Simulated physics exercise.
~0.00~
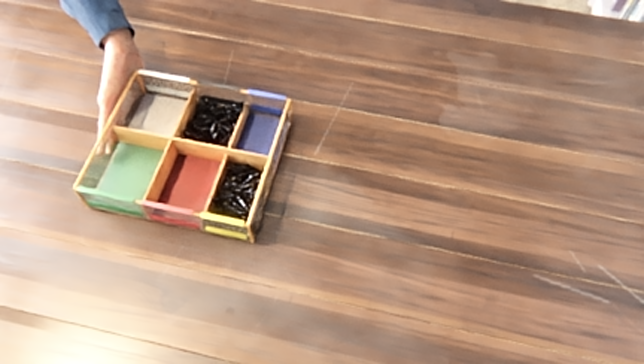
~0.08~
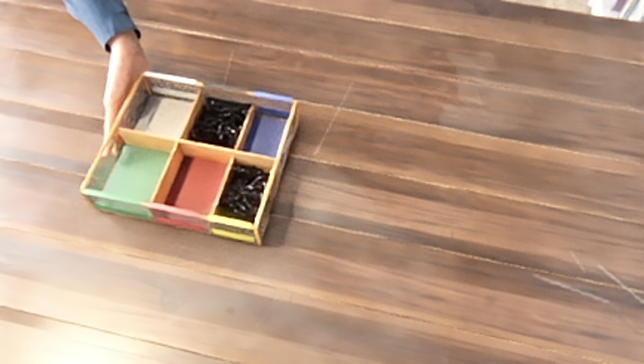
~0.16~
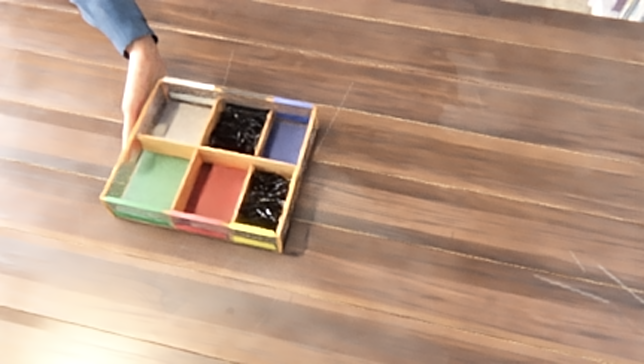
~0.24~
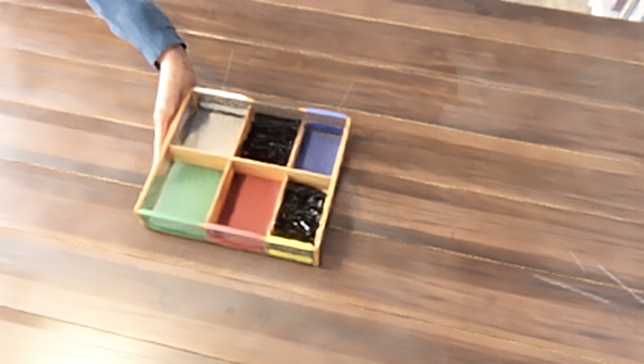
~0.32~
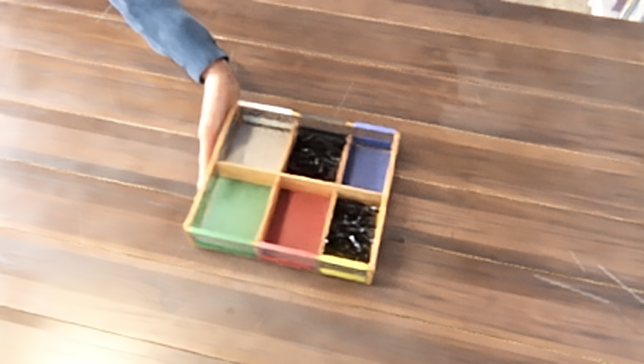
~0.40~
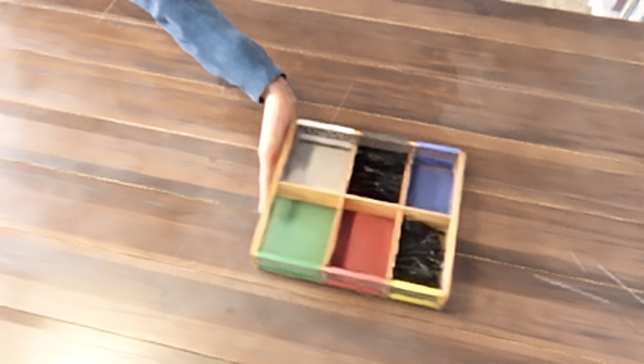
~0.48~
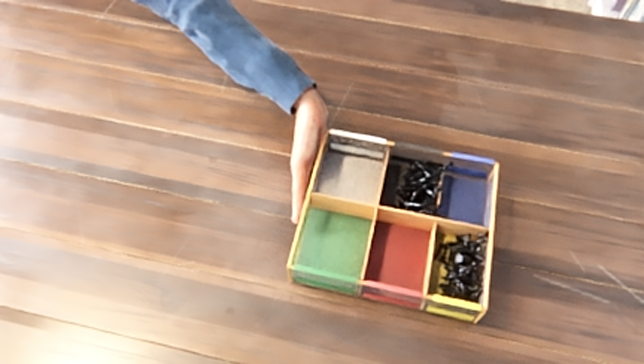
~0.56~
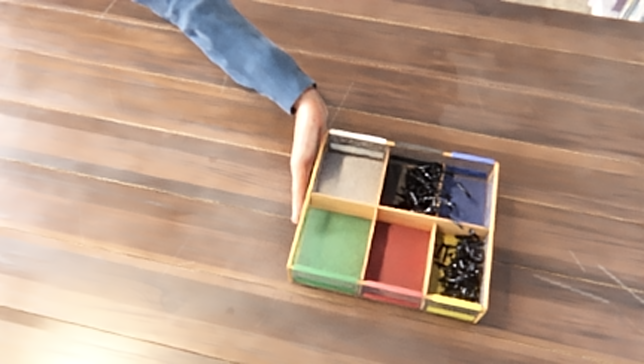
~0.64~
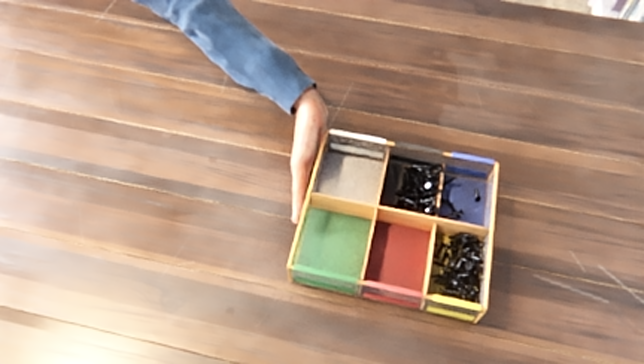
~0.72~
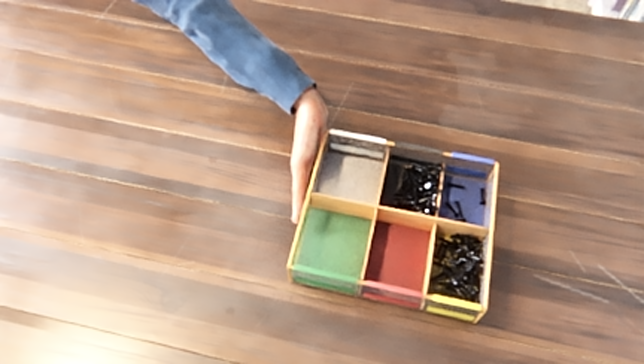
To begin with, a hand in a blue sleeve holds the left side of a six-section wooden tray on a brown plank table. Small black pieces fill the top middle section and the yellow section at the lower right, while the grey, green, red and blue sections are empty. The hand moves the tray to the right and slightly down the table, slowly at first and then faster. The tray stops, and a few black pieces spill from the top middle section into the blue one beside it. It ends at rest, still held, with most pieces in their original sections.
